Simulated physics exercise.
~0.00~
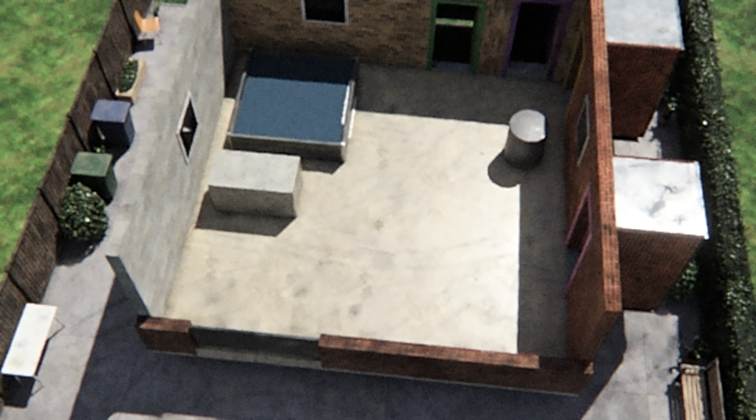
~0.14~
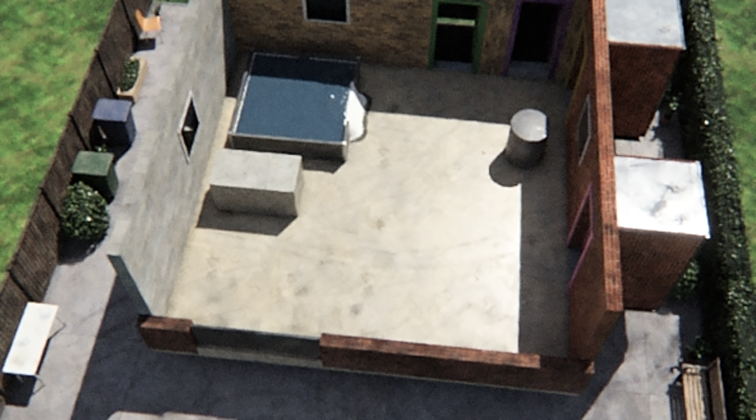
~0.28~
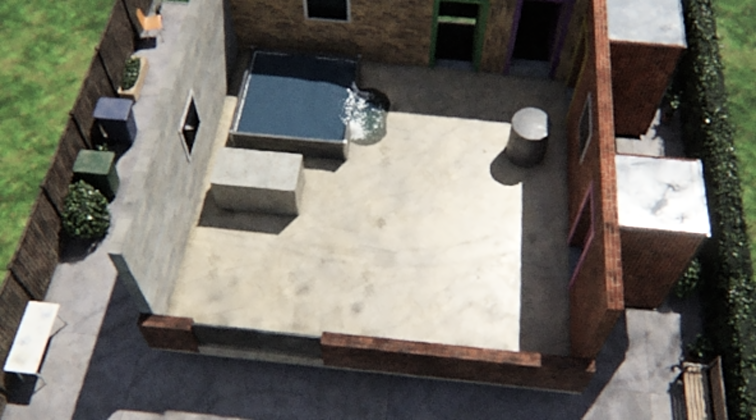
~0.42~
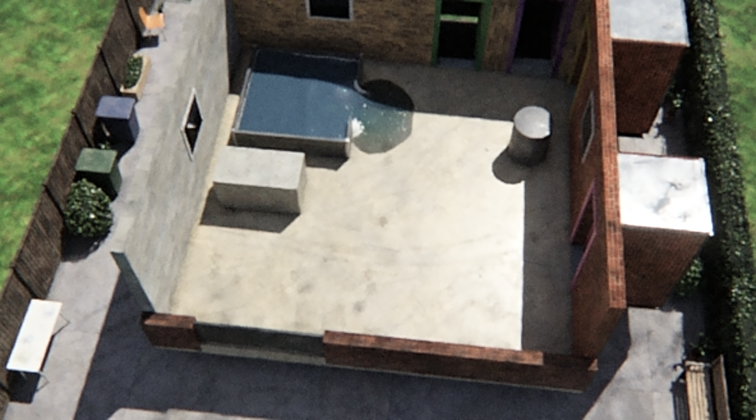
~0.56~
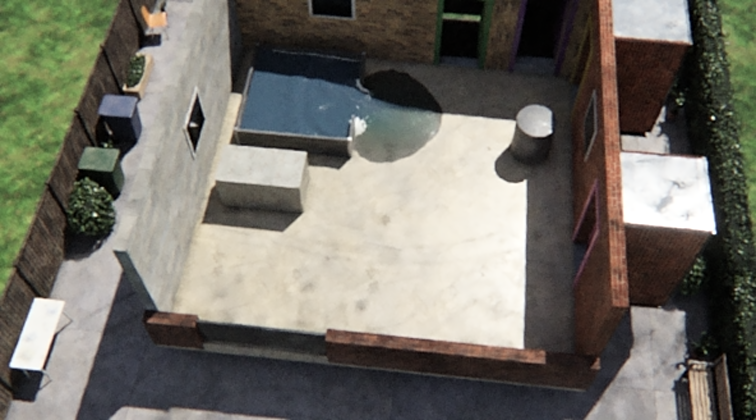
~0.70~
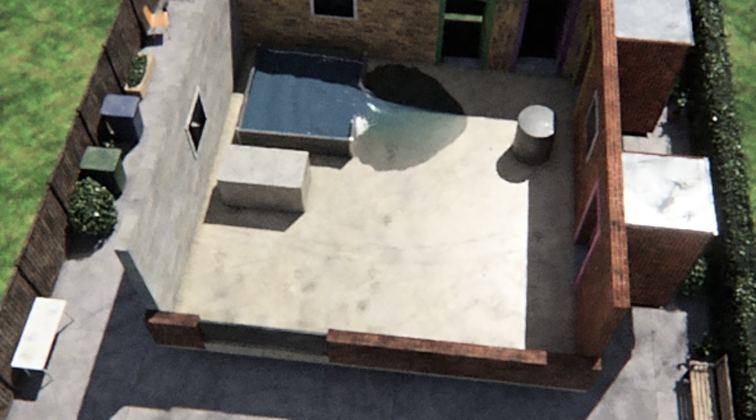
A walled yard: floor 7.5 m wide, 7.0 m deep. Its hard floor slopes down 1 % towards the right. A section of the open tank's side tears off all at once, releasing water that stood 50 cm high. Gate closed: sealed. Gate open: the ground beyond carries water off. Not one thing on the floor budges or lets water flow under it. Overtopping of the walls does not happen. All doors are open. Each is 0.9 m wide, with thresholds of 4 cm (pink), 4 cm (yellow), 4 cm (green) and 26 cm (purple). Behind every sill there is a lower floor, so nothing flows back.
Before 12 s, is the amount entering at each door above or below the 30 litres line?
Pink door: Tops the amount; yellow door: Tops the amount; green door: Tops the amount; purple door: Falls short.
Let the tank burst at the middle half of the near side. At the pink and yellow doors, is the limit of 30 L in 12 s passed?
Lab note: Vs limit, pink door limit exceeded; yellow door limit exceeded.
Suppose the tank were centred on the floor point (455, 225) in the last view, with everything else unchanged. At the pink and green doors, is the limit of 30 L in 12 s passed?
Lab note: Pink door limit exceeded; green door limit not exceeded.
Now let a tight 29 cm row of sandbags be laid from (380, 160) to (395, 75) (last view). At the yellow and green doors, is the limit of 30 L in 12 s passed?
Well, the yellow one ends up more than allowed and the green one ends up within bounds.
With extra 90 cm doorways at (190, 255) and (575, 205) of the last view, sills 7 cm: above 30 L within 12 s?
First door short of the limit, second door beyond the limit.
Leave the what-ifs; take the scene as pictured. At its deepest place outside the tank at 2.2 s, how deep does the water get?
About 29 cm.
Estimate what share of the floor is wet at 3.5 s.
About 40 per cent.
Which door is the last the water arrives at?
Door: Pink.
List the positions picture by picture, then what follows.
In the first picture, still water, 50 cm deep, in the open tank at (295, 98).
In the second picture, water pours out at (350, 111) and has run 0.7 m, to (364, 96); typically 8 cm deep outside, 50 cm at the open tank's back.
In the third picture, water pours out at (351, 111) and has run 0.8 m, to (384, 98); typically 9 cm deep outside, 50 cm at the open tank's back.
In the fourth picture, the front is at (409, 106), 1.2 m from the gap at (354, 109); 1.7 m2 of floor is under water; 50 cm left at the back of the open tank.
In the fifth picture, water pours out at (356, 108) and has run 1.8 m, to (438, 120); typically 5 cm deep outside, 50 cm at the open tank's back.
In the sixth picture, the front is at (462, 118), 2.3 m from the gap at (358, 108); 3.9 m2 of floor is under water; 49 cm left at the back of the open tank.
After 1.4 s water covers 20 % of the floor and is deepest (32 cm) near (362, 113); pink door not reached, yellow door not reached, green door 5 cm at the sill, 0 L in, purple door not reached.
After 2.2 s water covers 35 % of the floor and is deepest (29 cm) near (362, 113); pink door not reached, yellow door 12 cm at the sill, 10 L in, green door 10 cm at the sill, 12 L in, purple door 9 cm at the sill, 0 L in.
After 3.5 s water covers 40 % of the floor and is deepest (25 cm) near (563, 81); pink door 10 cm at the sill, 5 L in, yellow door 23 cm at the sill, 163 L in, green door 8 cm at the sill, 40 L in, purple door 8 cm at the sill, 0 L in.
After 7.0 s water covers 50 % of the floor and is deepest (14 cm) near (571, 113); pink door 6 cm at the sill, 48 L in, yellow door 14 cm at the sill, 414 L in, green door 6 cm at the sill, 65 L in, purple door 12 cm at the sill, 0 L in.
After 12.0 s water covers 75 % of the floor and is deepest (10 cm) near (573, 299); pink door 7 cm at the sill, 63 L in, yellow door 9 cm at the sill, 542 L in, green door 6 cm at the sill, 75 L in, purple door 8 cm at the sill, 0 L in.
